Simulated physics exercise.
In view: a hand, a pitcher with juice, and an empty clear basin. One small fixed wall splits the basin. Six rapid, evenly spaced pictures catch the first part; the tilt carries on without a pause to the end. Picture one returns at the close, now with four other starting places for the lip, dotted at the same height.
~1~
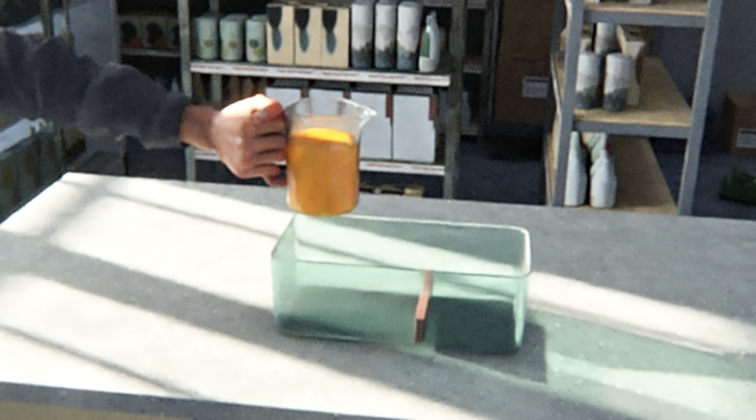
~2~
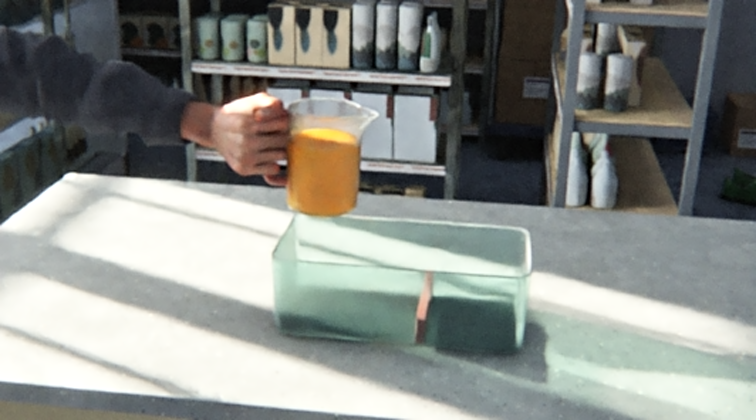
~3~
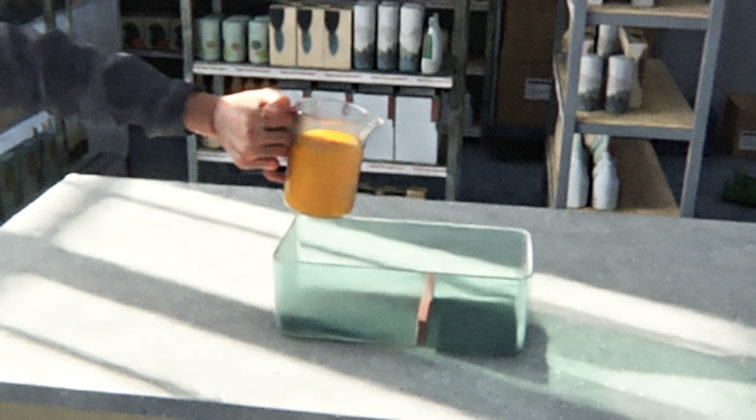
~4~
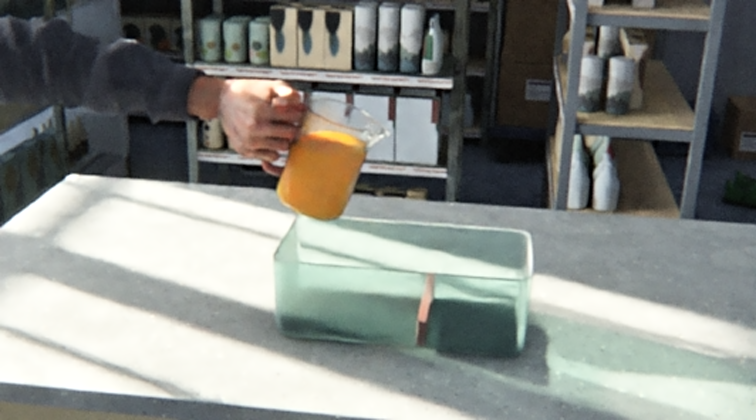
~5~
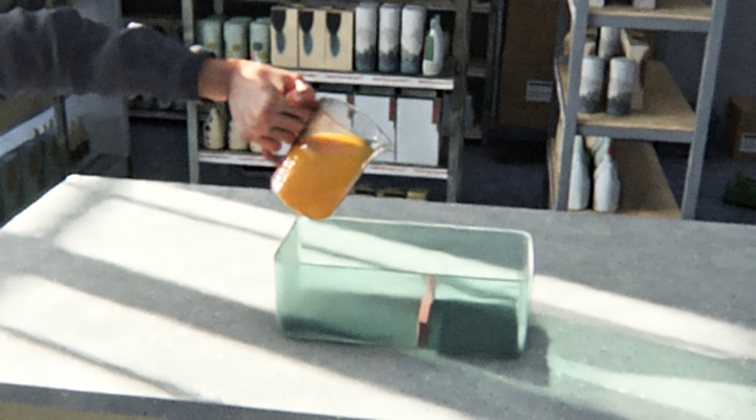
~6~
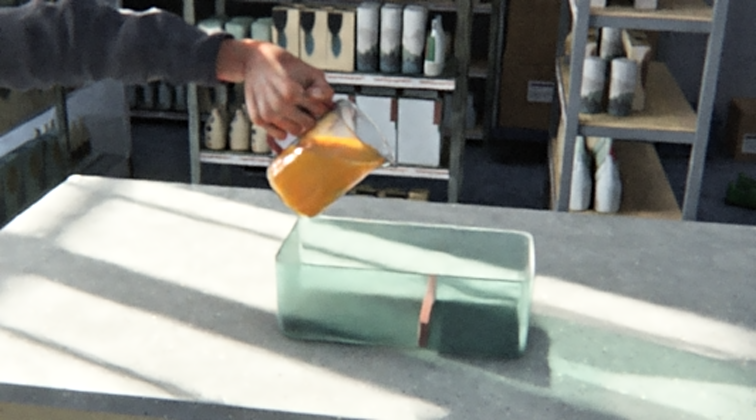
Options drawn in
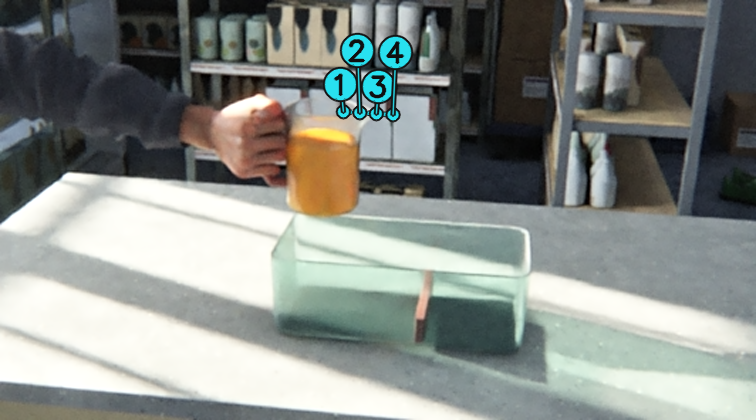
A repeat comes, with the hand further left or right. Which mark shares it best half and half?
Best: 4.
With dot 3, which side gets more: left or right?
The left side.
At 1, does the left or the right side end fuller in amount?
More ends on the left.
On the marked copy, 1 at (343, 111); 2 at (359, 112); 3 at (376, 113); 4 at (393, 114).
For dot 1, about 87 % ends left of the wall and 7 % right of it; 6 % is lost outside.
For dot 2, about 87 % ends left of the wall and 8 % right of it; 5 % is lost outside.
For dot 3, about 84 % ends left of the wall and 11 % right of it; 5 % is lost outside.
For dot 4, about 51 % ends left of the wall and 48 % right of it.
